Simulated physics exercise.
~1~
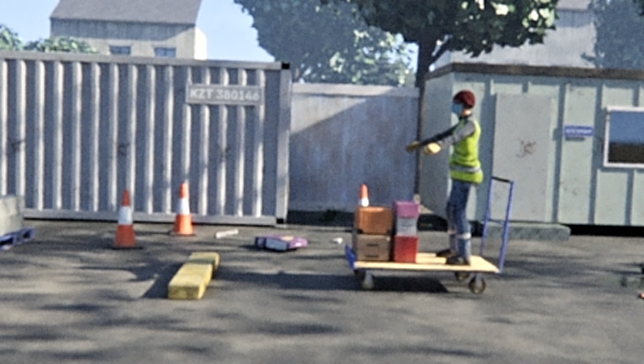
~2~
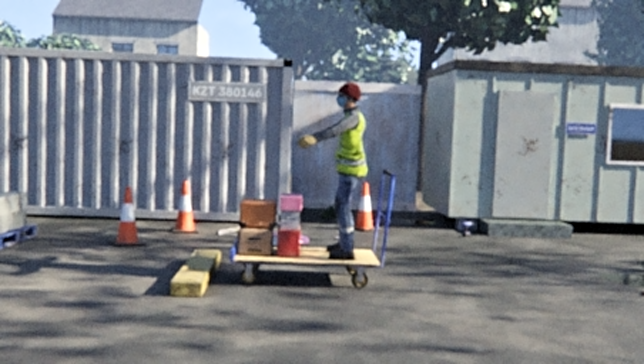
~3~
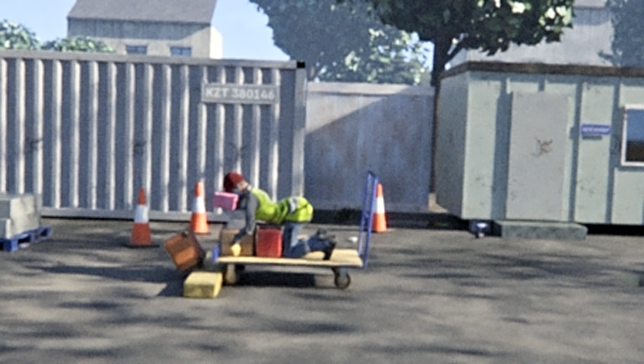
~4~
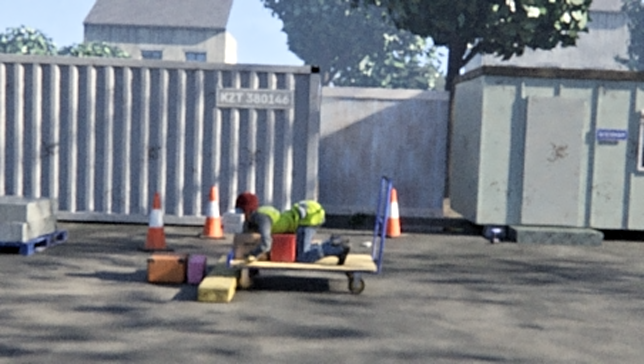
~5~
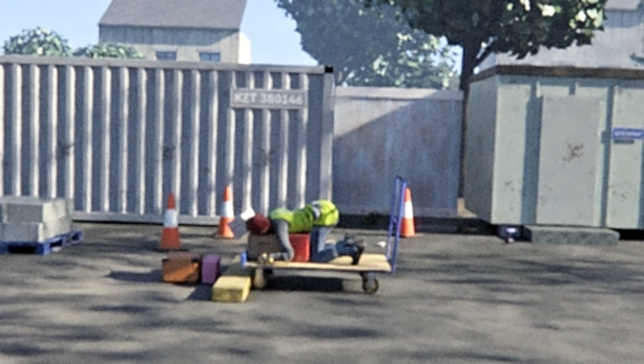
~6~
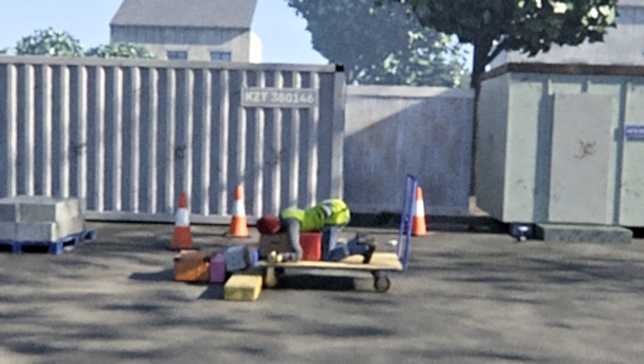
A flat cart carrying a standing worker and several cases rolled left across a yard and stopped at a low yellow kerb, pitching the worker face down onto the deck, while three pieces tumbled off the front and a red tote stayed aboard.
